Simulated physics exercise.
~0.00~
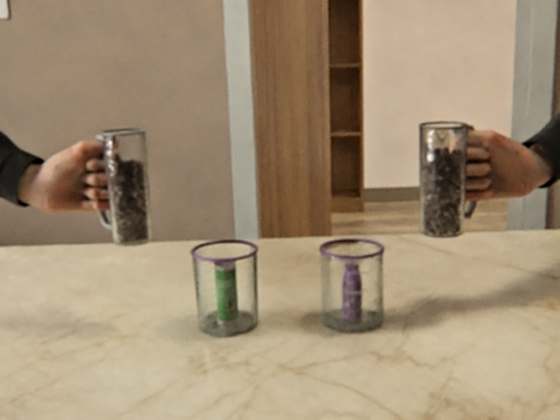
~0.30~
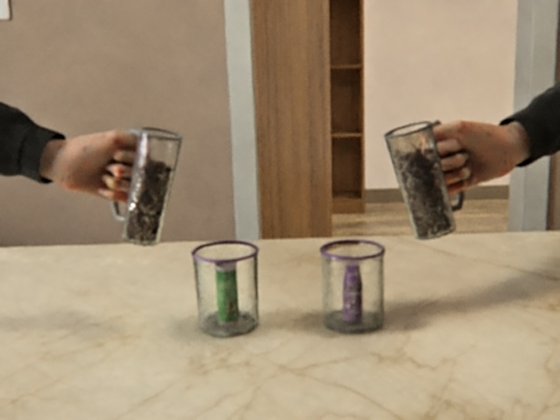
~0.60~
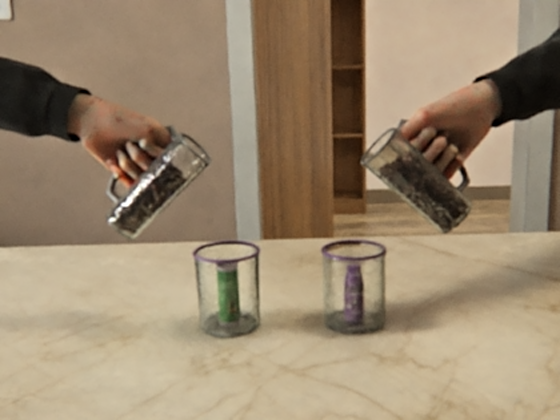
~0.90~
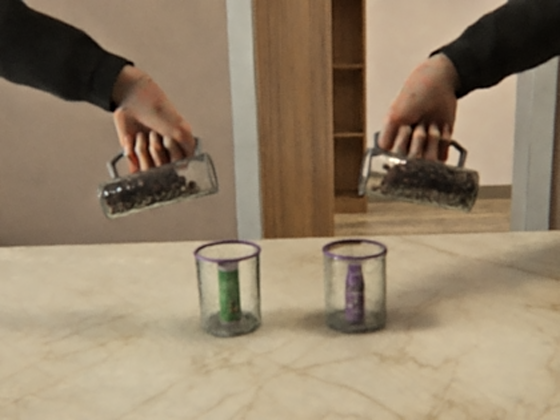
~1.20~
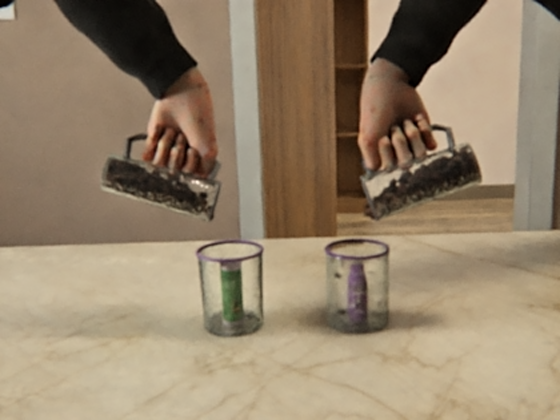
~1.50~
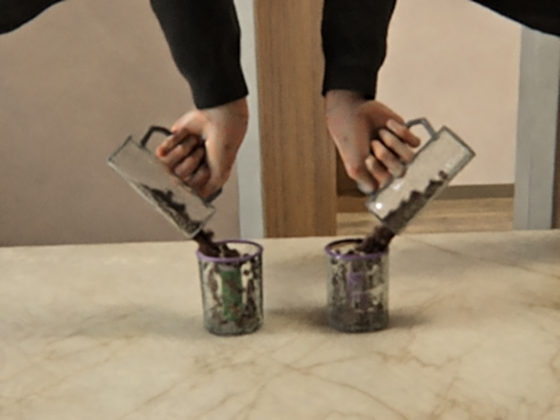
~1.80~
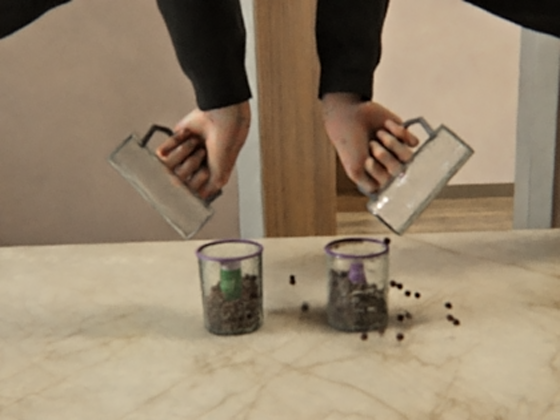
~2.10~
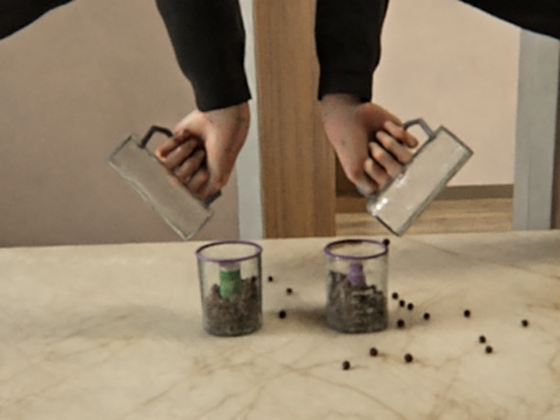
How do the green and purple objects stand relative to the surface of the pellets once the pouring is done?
Both still stick out above the surface, the green one in the left glass and the purple one in the right glass.
